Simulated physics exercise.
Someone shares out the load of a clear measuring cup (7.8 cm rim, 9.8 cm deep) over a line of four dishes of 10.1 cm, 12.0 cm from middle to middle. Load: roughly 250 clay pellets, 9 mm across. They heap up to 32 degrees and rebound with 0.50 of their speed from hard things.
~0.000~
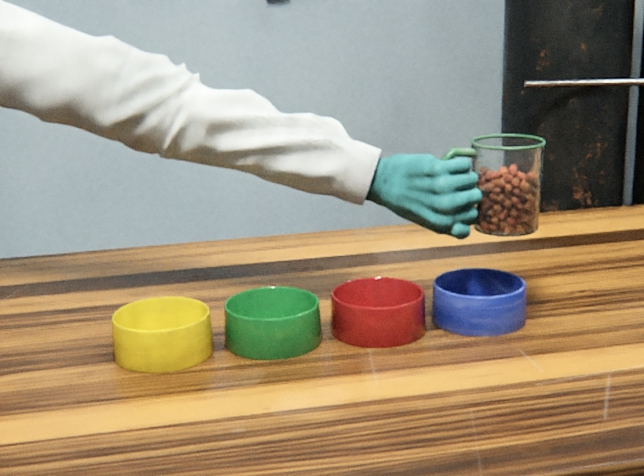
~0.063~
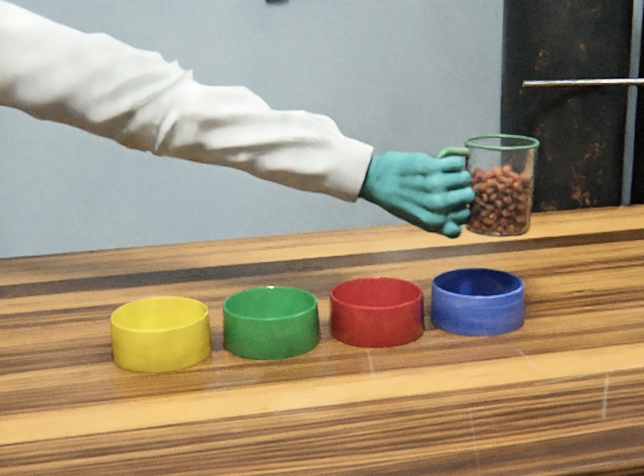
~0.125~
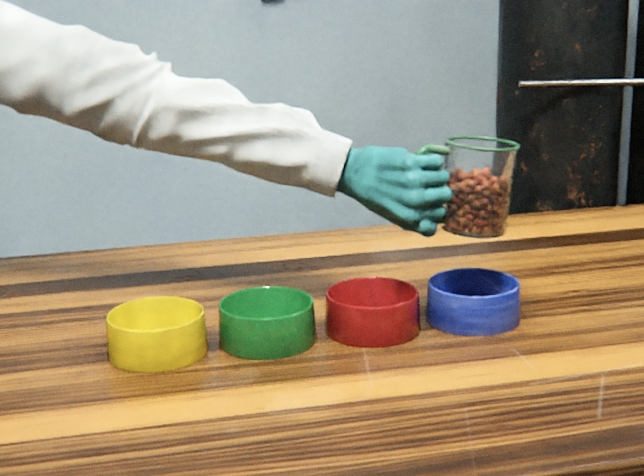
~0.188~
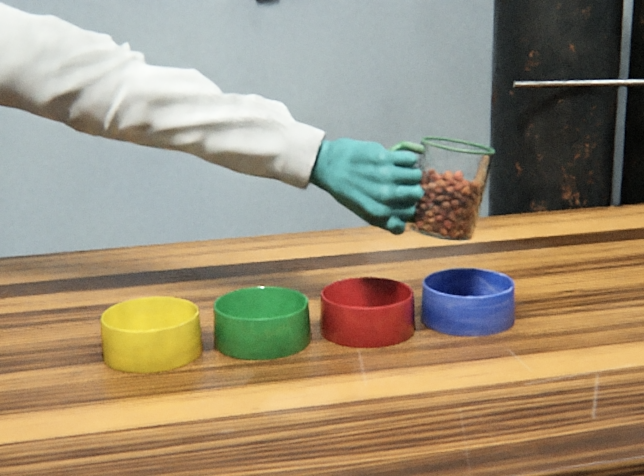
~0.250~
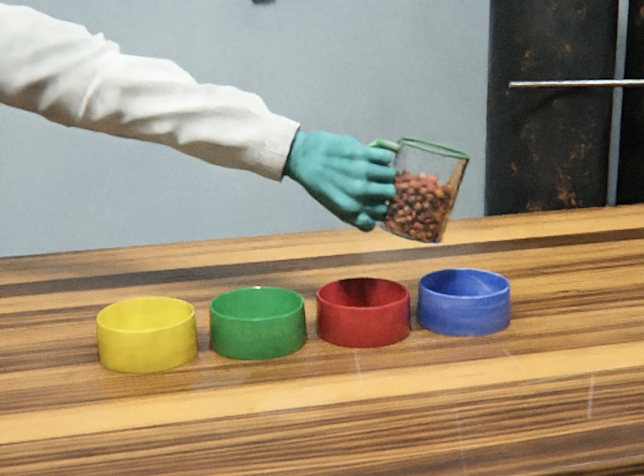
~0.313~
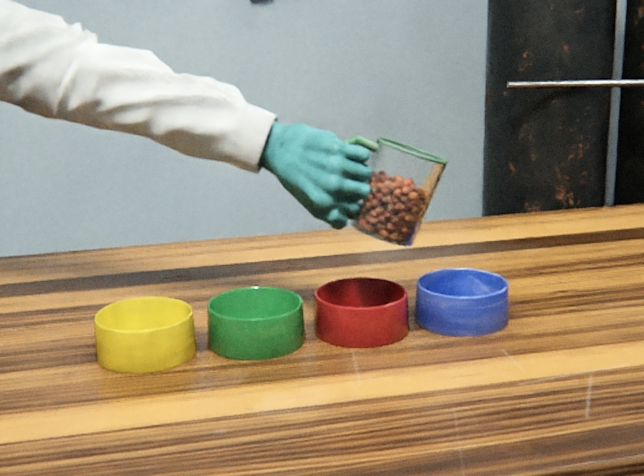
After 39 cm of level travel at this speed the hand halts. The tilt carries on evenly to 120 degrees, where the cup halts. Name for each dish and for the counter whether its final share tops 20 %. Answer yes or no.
Red dish: No; blue dish: No; green dish: Yes; yellow dish: No; on the counter: Yes.
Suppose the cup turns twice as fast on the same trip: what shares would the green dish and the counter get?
Then: Green 40, counter 50.
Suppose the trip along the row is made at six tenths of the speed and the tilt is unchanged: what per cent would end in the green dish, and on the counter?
Then: Green 40; counter 50.
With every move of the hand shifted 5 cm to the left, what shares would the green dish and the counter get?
Then: Green 0; counter 0.
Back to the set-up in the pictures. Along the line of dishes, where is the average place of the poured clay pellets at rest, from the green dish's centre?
About 4 cm to its left.
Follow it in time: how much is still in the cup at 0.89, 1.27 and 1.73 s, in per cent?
About 100, 100, 15.
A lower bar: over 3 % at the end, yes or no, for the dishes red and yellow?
Red no; yellow yes.
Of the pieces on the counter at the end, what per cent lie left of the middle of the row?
About 100 per cent.
After 0.89 s, tilt 68 degrees; cup holds 100 %.
After 1.27 s, tilt 99 degrees; cup holds 100 %.
After 1.73 s, tilt 120 degrees; cup holds 15 %, green 30 %, yellow 5 %.
By 2.5 s all is still; red 0 %, blue 0 %, green 40 %, yellow 5 %, counter 55 %.
